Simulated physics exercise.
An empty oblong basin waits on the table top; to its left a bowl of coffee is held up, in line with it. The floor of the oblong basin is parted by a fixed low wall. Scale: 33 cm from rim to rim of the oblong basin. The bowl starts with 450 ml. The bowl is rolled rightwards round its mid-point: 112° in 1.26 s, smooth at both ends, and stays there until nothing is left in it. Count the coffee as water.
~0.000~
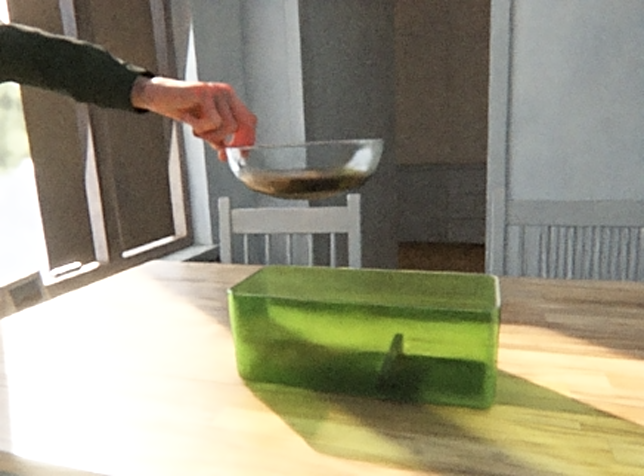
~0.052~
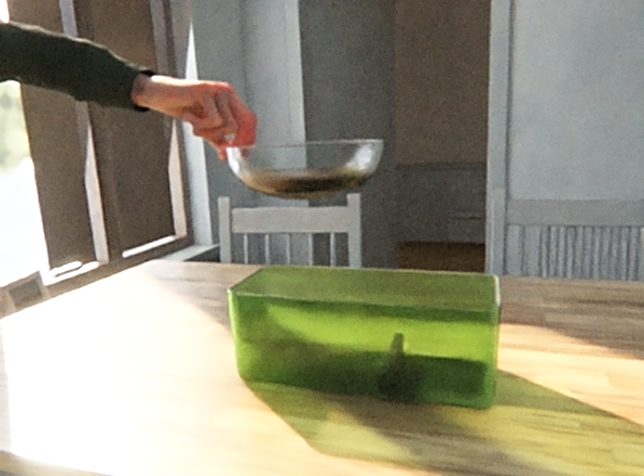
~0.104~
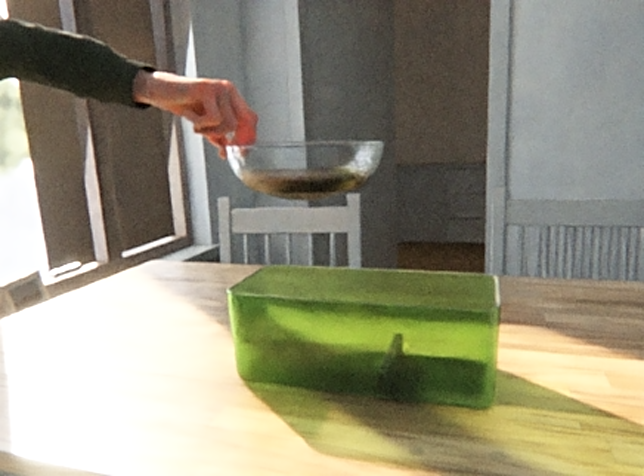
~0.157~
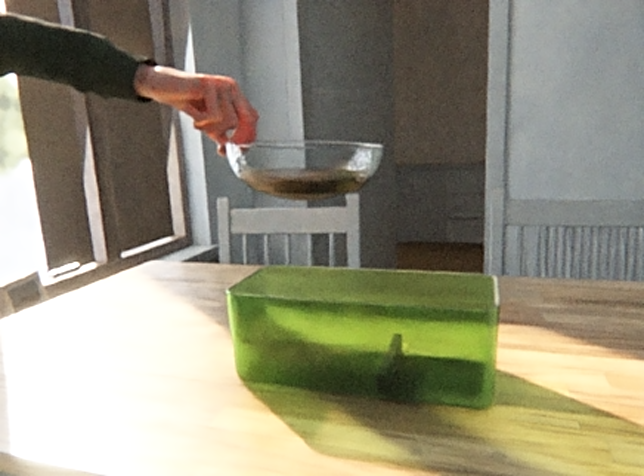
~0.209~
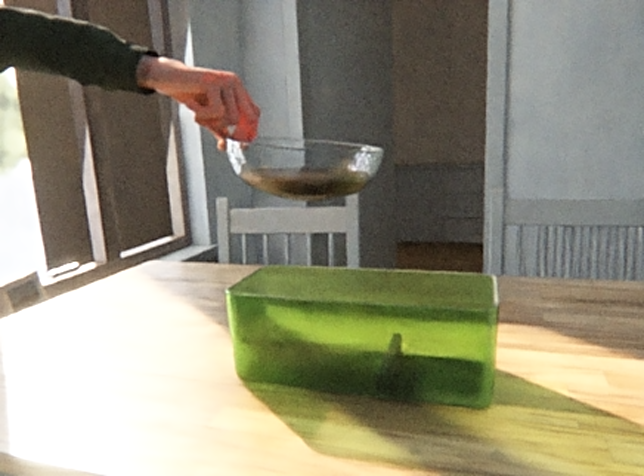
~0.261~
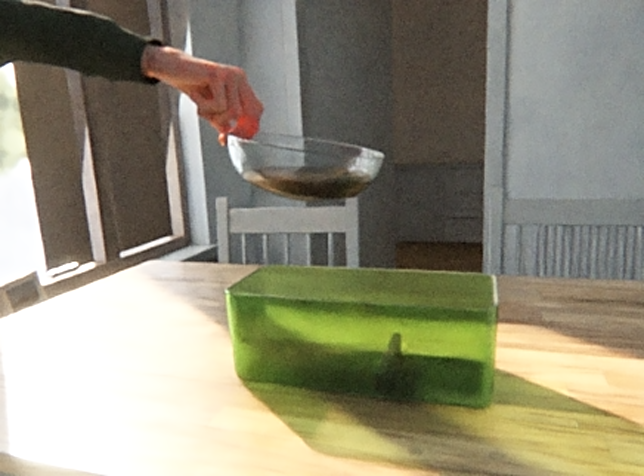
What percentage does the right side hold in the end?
The far part has some 65 per cent.
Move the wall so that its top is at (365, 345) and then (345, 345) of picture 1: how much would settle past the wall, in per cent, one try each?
First 90, then 95 per cent.
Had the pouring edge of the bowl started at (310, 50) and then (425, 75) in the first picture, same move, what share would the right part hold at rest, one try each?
First 10, then 70 per cent.
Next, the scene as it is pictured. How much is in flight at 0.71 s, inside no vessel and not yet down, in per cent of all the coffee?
Near 36 in a hundred.
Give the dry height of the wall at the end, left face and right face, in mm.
Some 22 mm on the left and 10 mm on the right.
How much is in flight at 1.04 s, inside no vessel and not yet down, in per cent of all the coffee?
About 3 per cent.
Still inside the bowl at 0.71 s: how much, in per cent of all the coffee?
Some 38 per cent.
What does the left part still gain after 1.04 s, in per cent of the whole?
Some 2 per cent.
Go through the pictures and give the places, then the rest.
In the first frame, it leans 0°; its right rim is at (380, 143); the coffee meets the walls at (250, 174) and (371, 172); the oblong basin's rim runs from (247, 279) to (499, 293); the wall's top is at (392, 352).
In the second frame, it leans 0°; its right rim is at (381, 143); the coffee meets the walls at (250, 173) and (371, 172).
In the third frame, it leans 2°; its right rim is at (381, 145); the coffee meets the walls at (251, 173) and (371, 173).
In the fourth frame, it leans 4°; its right rim is at (381, 149); the coffee meets the walls at (250, 172) and (370, 174).
In the fifth frame, it leans 7°; its right rim is at (381, 153); the coffee meets the walls at (251, 170) and (371, 175).
In the sixth frame, it leans 11°; its right rim is at (381, 159); the coffee meets the walls at (253, 169) and (372, 176).
After 0.71 s the tilt is 67° and 38 per cent is still to pour, 0 is left of the wall and 25 right of it.
After 1.04 s the tilt is 104° and 0 per cent is still to pour, 32 is left of the wall and 65 right of it.
After 1.38 s the tilt is 112° and 0 per cent is still to pour, 34 is left of the wall and 65 right of it.
After 1.76 s the tilt is 112° and 0 per cent is still to pour, 34 is left of the wall and 65 right of it.
In the end 34 per cent lies left of the wall, 65 right of it and 0 outside.
